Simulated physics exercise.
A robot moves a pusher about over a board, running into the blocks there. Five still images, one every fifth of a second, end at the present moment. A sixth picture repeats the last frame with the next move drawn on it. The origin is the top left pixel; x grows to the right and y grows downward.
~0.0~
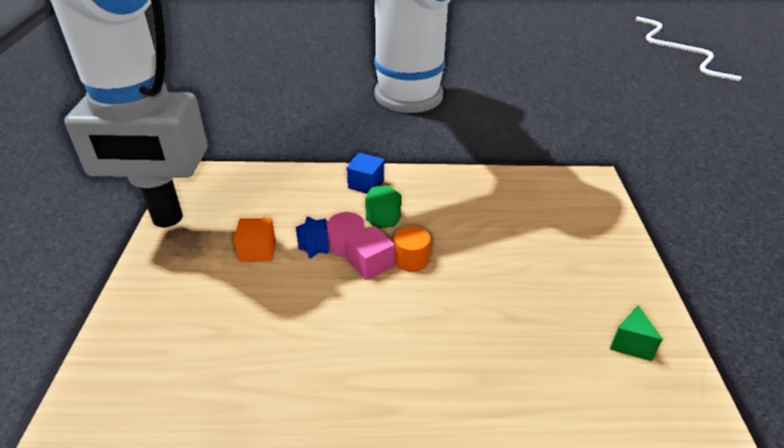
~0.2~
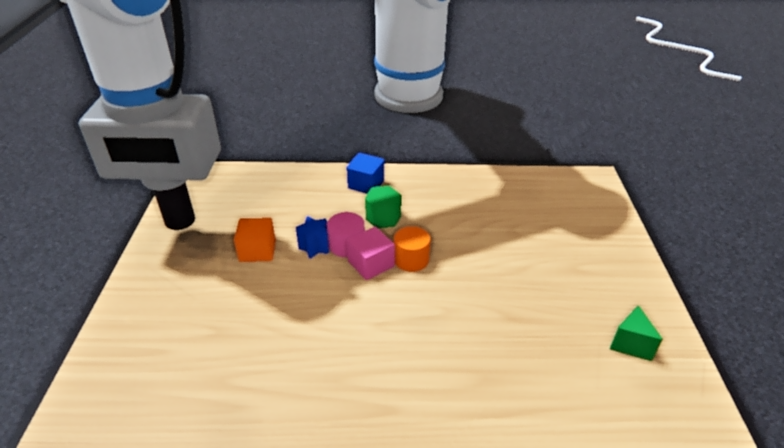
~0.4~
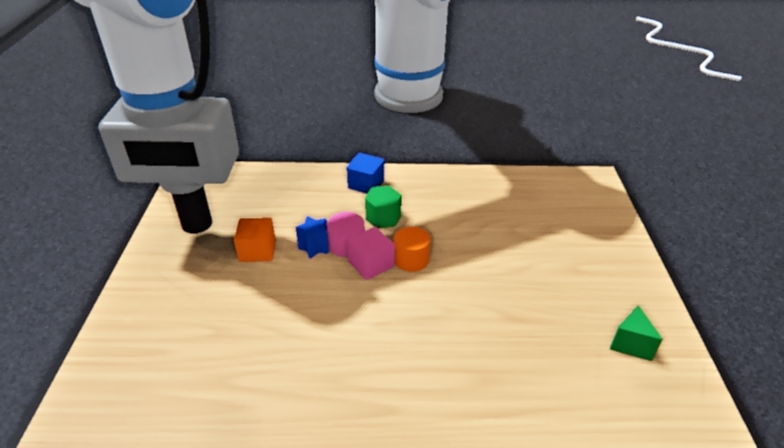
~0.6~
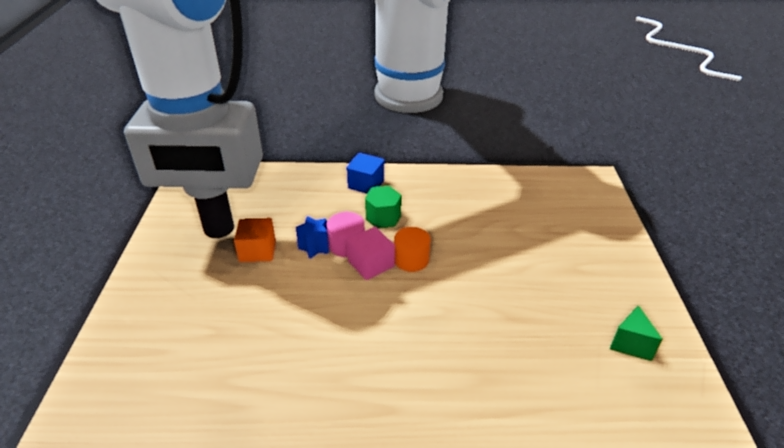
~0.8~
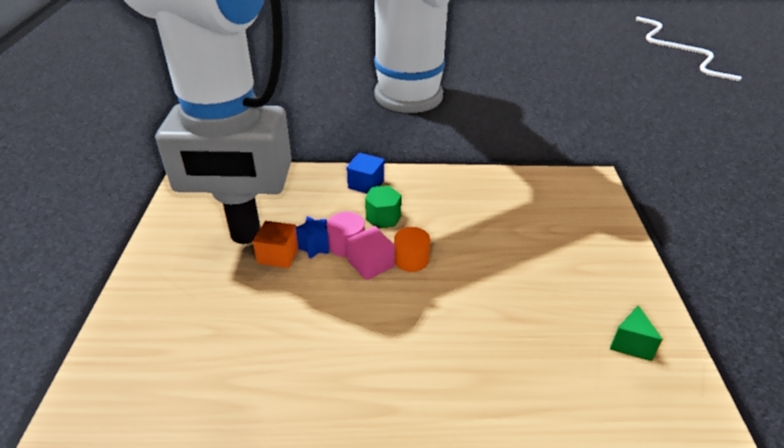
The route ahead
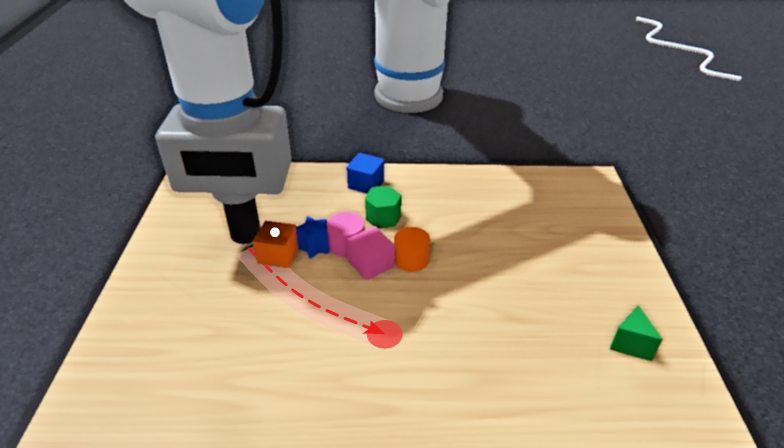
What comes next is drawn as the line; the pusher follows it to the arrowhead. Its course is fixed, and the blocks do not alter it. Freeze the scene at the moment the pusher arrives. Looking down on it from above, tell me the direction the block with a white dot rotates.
It turns counter-clockwise.
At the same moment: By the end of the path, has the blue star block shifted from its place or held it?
The block moves away from its spot.
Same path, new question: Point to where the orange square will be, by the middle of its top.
I think it will end close to (300, 237).
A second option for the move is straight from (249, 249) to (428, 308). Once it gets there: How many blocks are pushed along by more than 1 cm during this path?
Three or more get moved.
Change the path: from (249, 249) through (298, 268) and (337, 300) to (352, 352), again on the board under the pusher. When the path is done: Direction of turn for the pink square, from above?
The pink square rotates clockwise.
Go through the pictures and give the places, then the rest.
In the first picture, lower end of the pusher (168, 219), tops of blocks, orange square (253, 228), blue star block (313, 225), pink disc (346, 223), pink square (371, 241).
In the second picture, pusher (180, 221), blocks as before.
In the third picture, pusher (197, 225), blocks as before.
In the fourth picture, pusher (219, 229), blocks as before.
In the fifth picture, pusher (246, 235), orange square (275, 232), blue star block (313, 225), pink disc (346, 223), pink square (371, 241).
The drawn path runs from (249, 249) through (302, 296) to (385, 334); the dot is on the orange square.
On the path given first. One third of the way, pusher (279, 267); orange square (300, 237), turned 55° anticlockwise; blue star block (324, 222); pink disc (356, 220).
Two thirds of the way, pusher (326, 296); orange square (300, 237), turned 55° anticlockwise; blue star block (324, 222); pink disc (356, 220).
At the end, pusher (385, 320); orange square (300, 237), turned 55° anticlockwise; blue star block (324, 222); pink disc (356, 220); pink square not moved.
